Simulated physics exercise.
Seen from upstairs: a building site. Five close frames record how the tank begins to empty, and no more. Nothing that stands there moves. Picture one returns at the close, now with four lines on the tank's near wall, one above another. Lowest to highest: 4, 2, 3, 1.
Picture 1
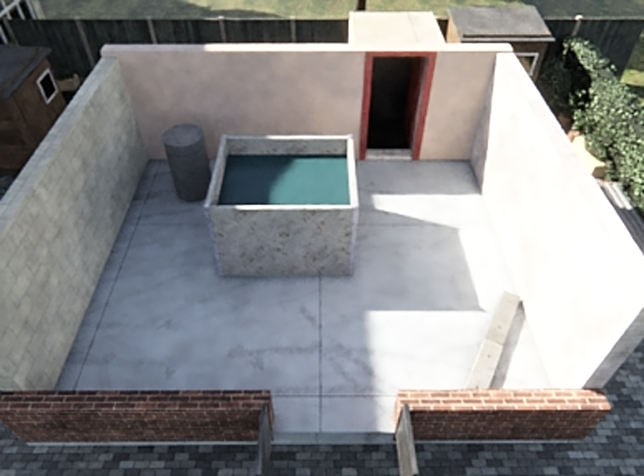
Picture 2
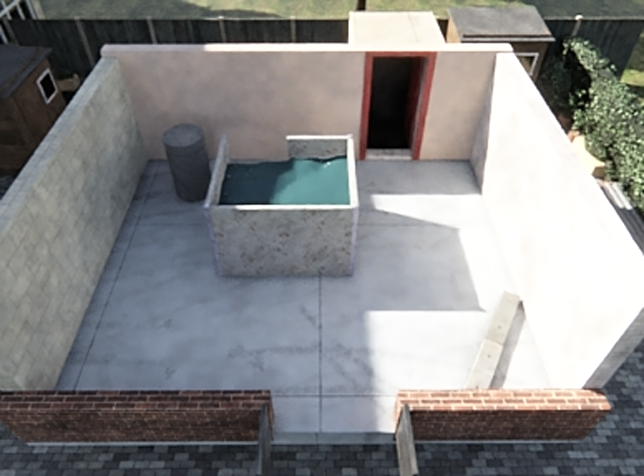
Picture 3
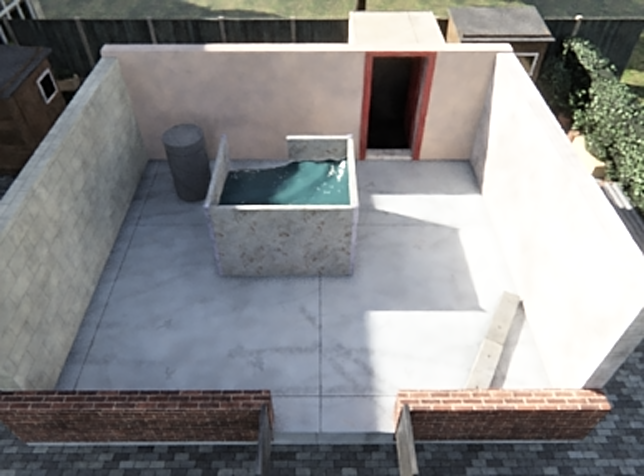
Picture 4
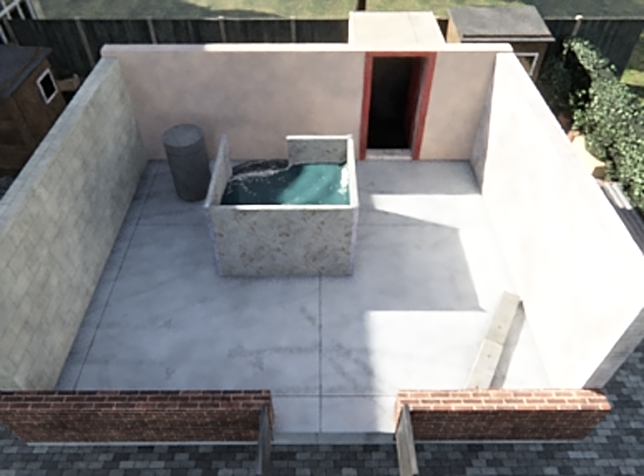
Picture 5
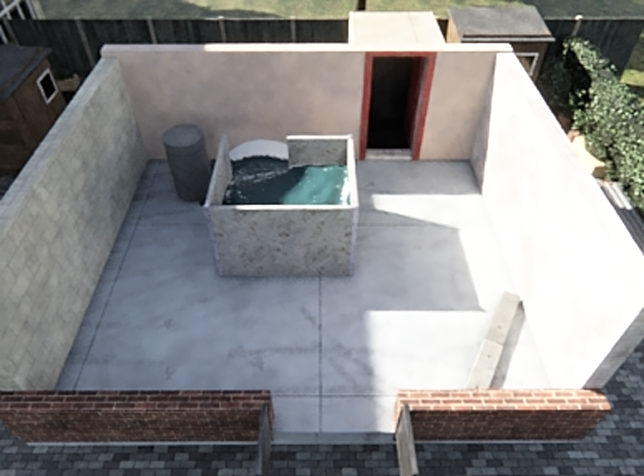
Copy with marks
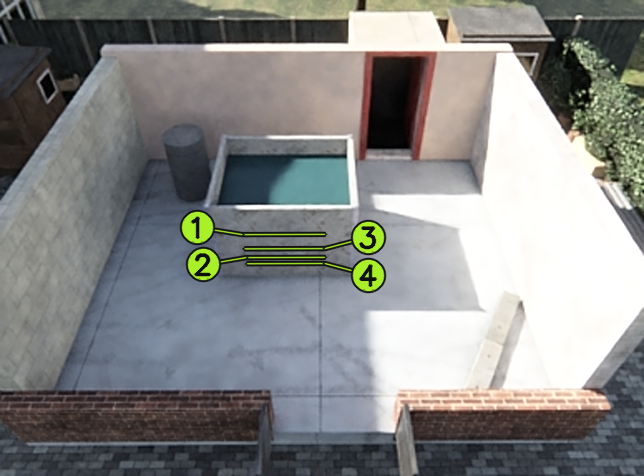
Green water sloshing and sinking in a stone tank after part of its back wall opens, in a walled concrete yard.
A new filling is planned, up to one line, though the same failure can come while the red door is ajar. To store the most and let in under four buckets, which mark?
Take 1.
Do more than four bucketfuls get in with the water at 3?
No, not at all.
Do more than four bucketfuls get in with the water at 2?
No.
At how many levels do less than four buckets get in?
All four.
In lime, 1 at (283, 234); 2 at (285, 257); 3 at (284, 248); 4 at (285, 263); from the bottom up 4, 2, 3, 1.
For level 1, a splash gets over, under a bucket.
For level 2, nothing gets over.
For level 3, nothing gets over.
For level 4, nothing gets over.
